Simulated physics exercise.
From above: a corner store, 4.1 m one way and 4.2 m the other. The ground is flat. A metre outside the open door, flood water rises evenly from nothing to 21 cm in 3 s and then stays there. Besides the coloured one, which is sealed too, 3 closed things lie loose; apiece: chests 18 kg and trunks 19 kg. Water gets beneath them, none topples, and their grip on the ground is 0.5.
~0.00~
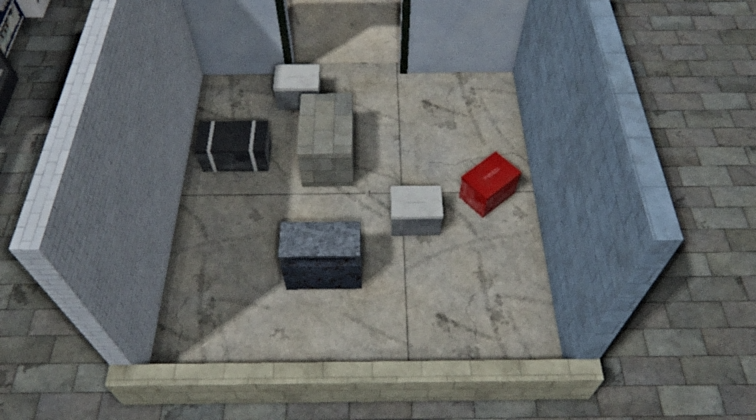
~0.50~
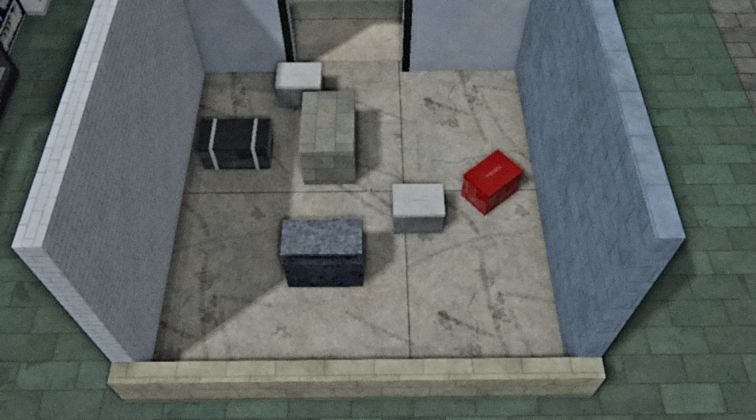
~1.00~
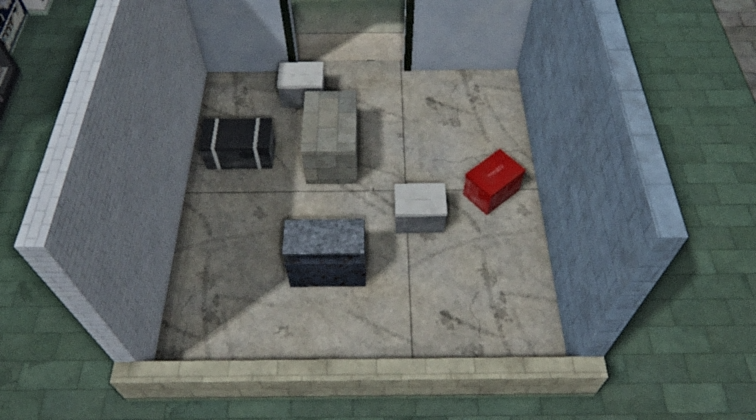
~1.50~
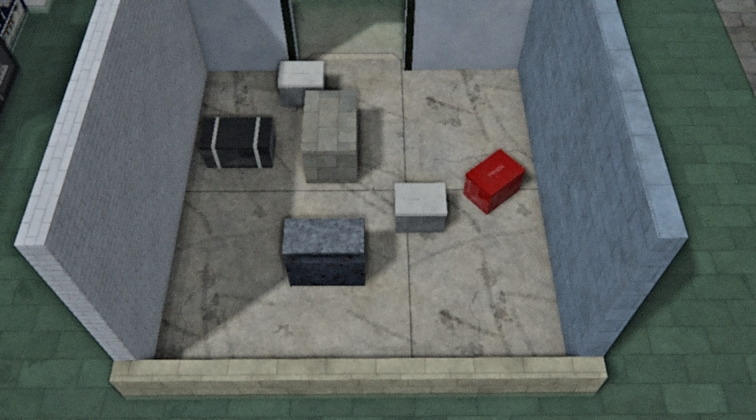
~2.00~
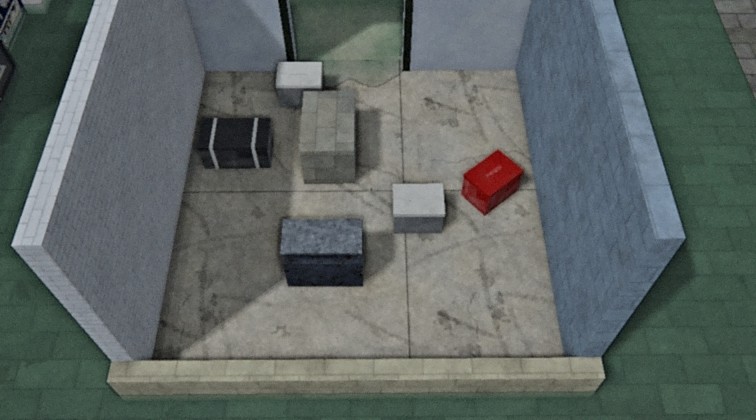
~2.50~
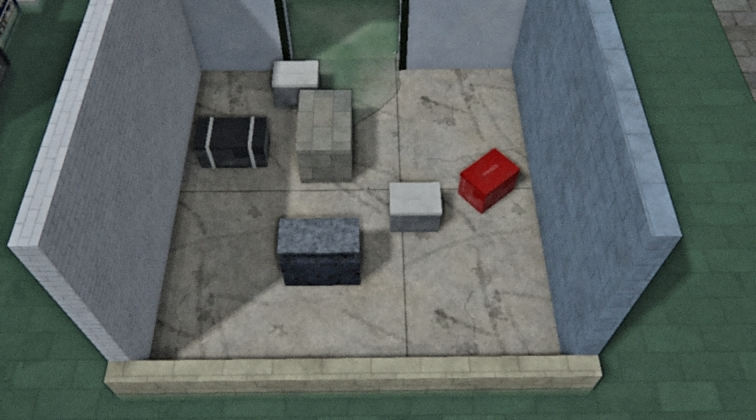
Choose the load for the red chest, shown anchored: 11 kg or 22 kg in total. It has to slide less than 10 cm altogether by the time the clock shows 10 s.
I expect that neither weight holds it.
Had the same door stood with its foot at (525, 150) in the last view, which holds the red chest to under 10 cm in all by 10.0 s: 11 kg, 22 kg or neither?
In that case neither weight holds it.
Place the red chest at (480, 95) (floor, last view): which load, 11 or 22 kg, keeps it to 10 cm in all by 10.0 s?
It takes the larger.
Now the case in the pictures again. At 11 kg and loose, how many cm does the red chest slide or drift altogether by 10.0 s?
About 400 cm.
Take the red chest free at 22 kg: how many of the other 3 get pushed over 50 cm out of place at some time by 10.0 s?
That makes 2.
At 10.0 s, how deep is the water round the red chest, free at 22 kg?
About 10 cm.
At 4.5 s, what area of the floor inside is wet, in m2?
Roughly 7.5 m2.
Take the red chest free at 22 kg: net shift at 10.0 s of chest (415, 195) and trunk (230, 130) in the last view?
In turn: 40 cm, 250 cm.
After 3.5 s the red chest would be 0 cm from its start with 11 kg and 0 cm from its start with 22 kg; 0 cm of water round it then.
After 4.5 s the red chest would be 24 cm from its start with 11 kg and 3 cm from its start with 22 kg; 6 cm of water round it then.
After 7.0 s the red chest would be 191 cm from its start with 11 kg and 85 cm from its start with 22 kg; 6 cm of water round it then.
After 10.0 s the red chest would be 239 cm from its start with 11 kg and 170 cm from its start with 22 kg; 10 cm of water round it then.
